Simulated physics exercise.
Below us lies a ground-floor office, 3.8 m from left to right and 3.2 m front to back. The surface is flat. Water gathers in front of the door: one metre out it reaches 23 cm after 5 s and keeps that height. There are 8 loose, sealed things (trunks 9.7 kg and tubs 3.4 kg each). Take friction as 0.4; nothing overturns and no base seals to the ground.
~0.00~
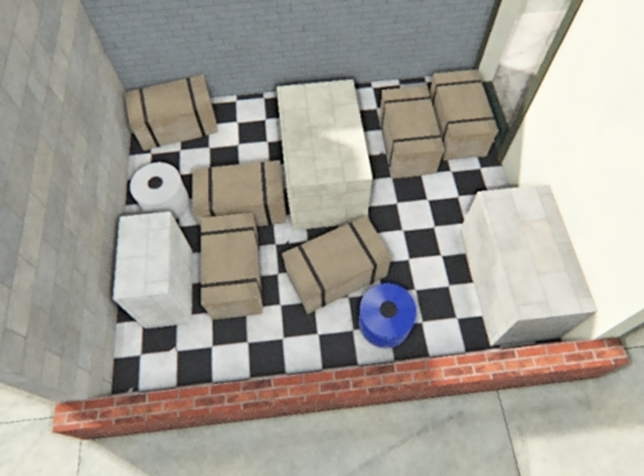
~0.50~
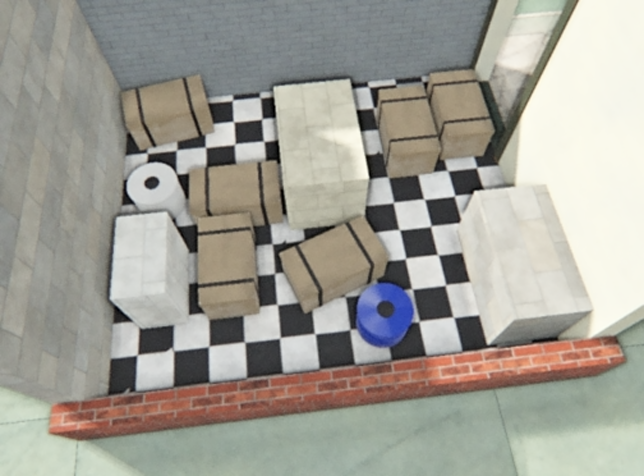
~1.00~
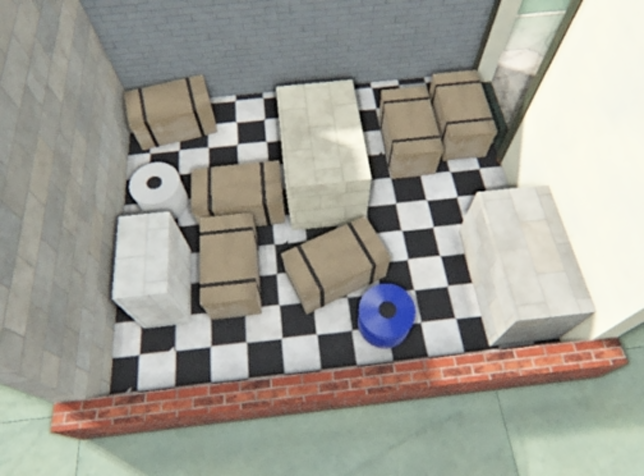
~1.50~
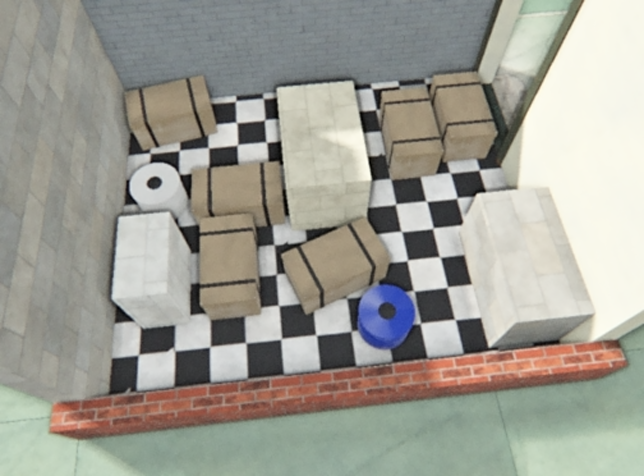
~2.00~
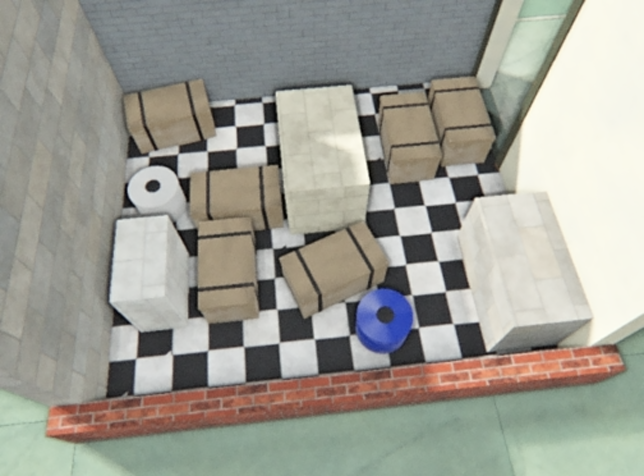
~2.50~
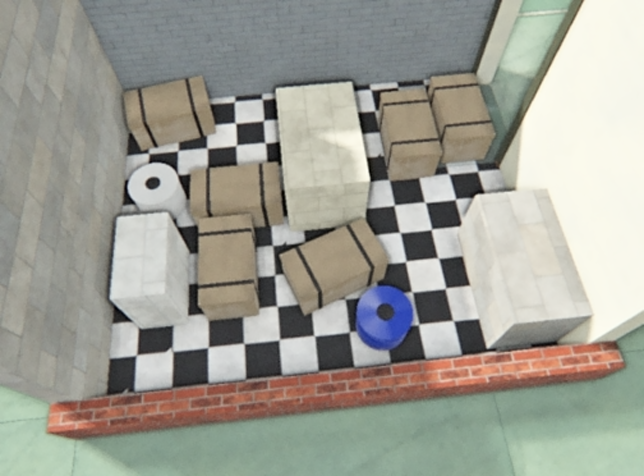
A small room with a checkered floor, seen from above, holds strapped brown boxes, pale blocks, a white roll-like object and a blue tub near a low brick wall. The ground outside turns from grey to pale green, while the objects inside stay in place as the view shifts very slightly.
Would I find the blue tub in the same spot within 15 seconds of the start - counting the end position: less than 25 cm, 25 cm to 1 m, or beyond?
Blue tub ends far away.
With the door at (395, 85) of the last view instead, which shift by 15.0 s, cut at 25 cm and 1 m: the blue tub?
In that case the blue tub travels far.
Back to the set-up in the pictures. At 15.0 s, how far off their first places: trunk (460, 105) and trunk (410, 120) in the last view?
In turn: 200 cm, 200 cm.
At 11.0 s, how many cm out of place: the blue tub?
About 140 cm.
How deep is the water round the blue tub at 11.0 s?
About 12 cm.
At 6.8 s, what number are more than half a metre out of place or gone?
I count 1.
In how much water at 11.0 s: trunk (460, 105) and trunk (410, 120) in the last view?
Roughly 11 and 11 cm.
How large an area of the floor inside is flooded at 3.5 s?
Roughly 1.5 m2.
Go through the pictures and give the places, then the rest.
In the first picture, the blue tub at (388, 310) rests on the ground; 0.0 m2 under water; 0 of 8 have shifted.
In the second picture, the blue tub at (386, 309), on the bottom; water covers 0.0 m2; 0 of 8 have shifted.
In the third picture, the blue tub at (387, 310), on the bottom; 0.0 m2 under water; 0 of 8 have shifted.
In the fourth picture, the blue tub at (387, 311) rests on the ground; 0.0 m2 under water; 0 of 8 have shifted.
In the fifth picture, the blue tub at (385, 315) rests on the ground; water covers 0.0 m2; 0 of 8 have shifted.
In the sixth picture, the blue tub at (385, 312) rests on the ground; water covers 0.2 m2; 0 of 8 have shifted.
After 3.5 s the blue tub is near (385, 312), 0.0 m from its start, aground; 1 afloat.
After 6.8 s the blue tub is near (331, 341), 0.5 m from its start, aground; 4 afloat.
After 11.0 s the blue tub is near (203, 335), 1.4 m from its start, afloat; 8 afloat.
After 15.0 s the blue tub is near (221, 248), 1.4 m from its start, afloat; 8 afloat.
